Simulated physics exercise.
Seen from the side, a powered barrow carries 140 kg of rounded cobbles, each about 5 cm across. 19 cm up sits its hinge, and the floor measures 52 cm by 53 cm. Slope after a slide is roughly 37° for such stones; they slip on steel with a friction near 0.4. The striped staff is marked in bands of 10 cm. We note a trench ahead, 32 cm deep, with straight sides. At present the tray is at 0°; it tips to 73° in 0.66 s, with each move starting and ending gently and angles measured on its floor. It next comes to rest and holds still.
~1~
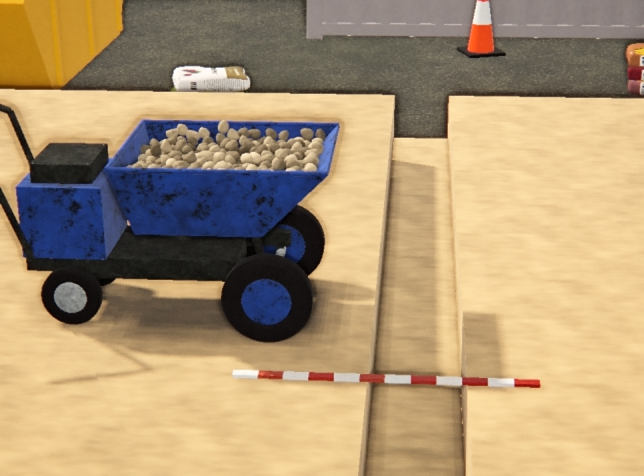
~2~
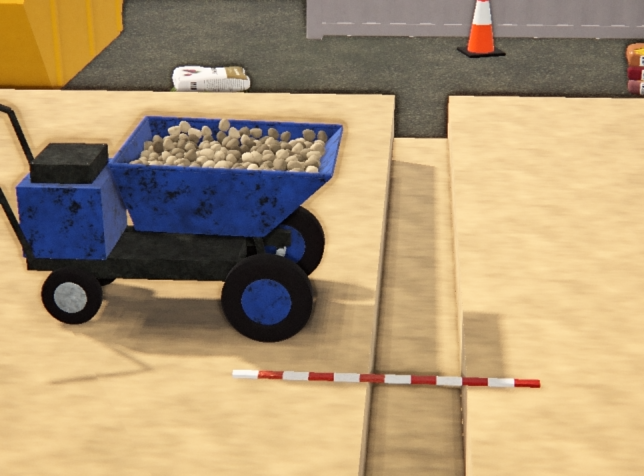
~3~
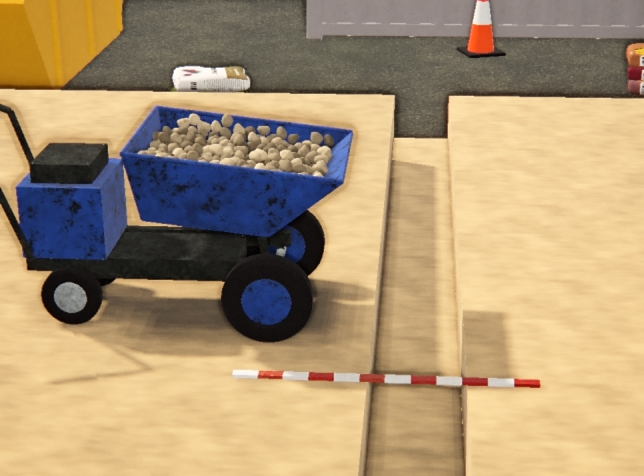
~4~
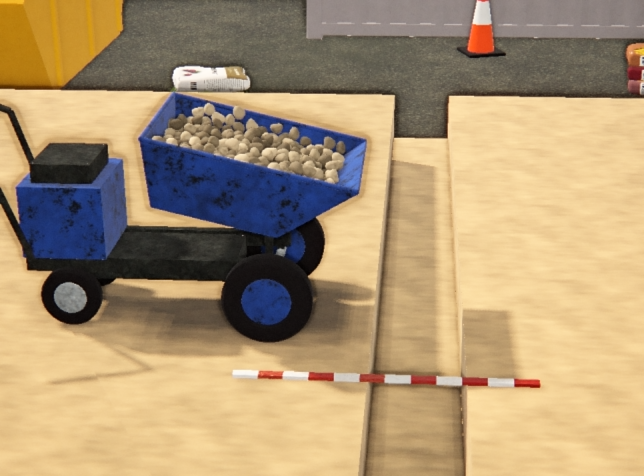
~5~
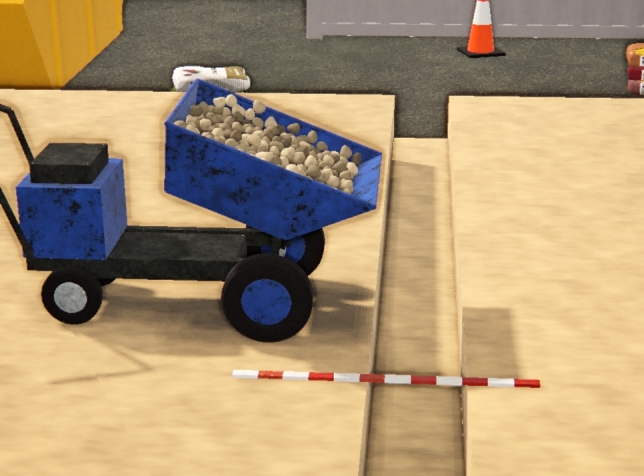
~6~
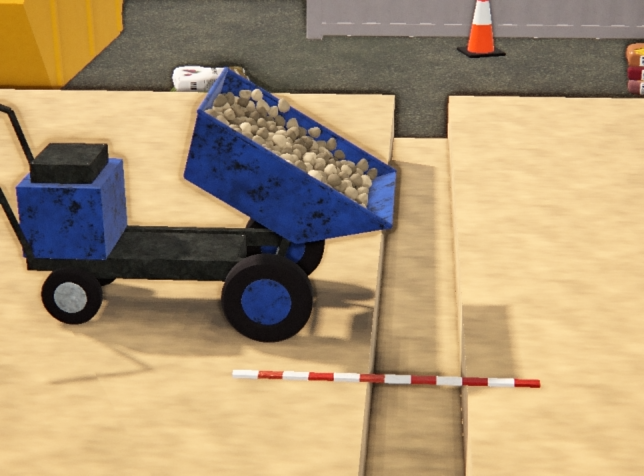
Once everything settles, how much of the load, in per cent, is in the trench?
Once it settles, about 51 per cent of the load is there.
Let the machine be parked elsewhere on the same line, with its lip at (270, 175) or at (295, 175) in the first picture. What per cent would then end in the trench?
95 and 85 %.
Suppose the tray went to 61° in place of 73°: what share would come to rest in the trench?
Share in trench: Approx. 55%.
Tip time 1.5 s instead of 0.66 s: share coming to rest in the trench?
With that change, it comes to around 65 per cent.
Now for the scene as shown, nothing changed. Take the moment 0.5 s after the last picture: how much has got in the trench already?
Roughly 25% by that time.
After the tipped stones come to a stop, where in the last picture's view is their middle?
The middle should be near (456, 344).
Then, 0.2 s after the last picture the floor is at 62°, 100 % in the tray; the foremost stones are at (411, 251).
Then, 0.5 s after the last picture the floor is at 73°, 60 % in the tray, 23 % in the trench, 17 % past the trench; the foremost stones are at (507, 315).
Then, 0.8 s after the last picture the floor is at 73°, 7 % in the tray, 44 % in the trench, 49 % past the trench; the foremost stones are past the picture's edge.
Then, 2.8 s after the last picture the floor is at 73°, 0 % in the tray, 51 % in the trench, 49 % past the trench; the foremost stones are past the picture's edge.
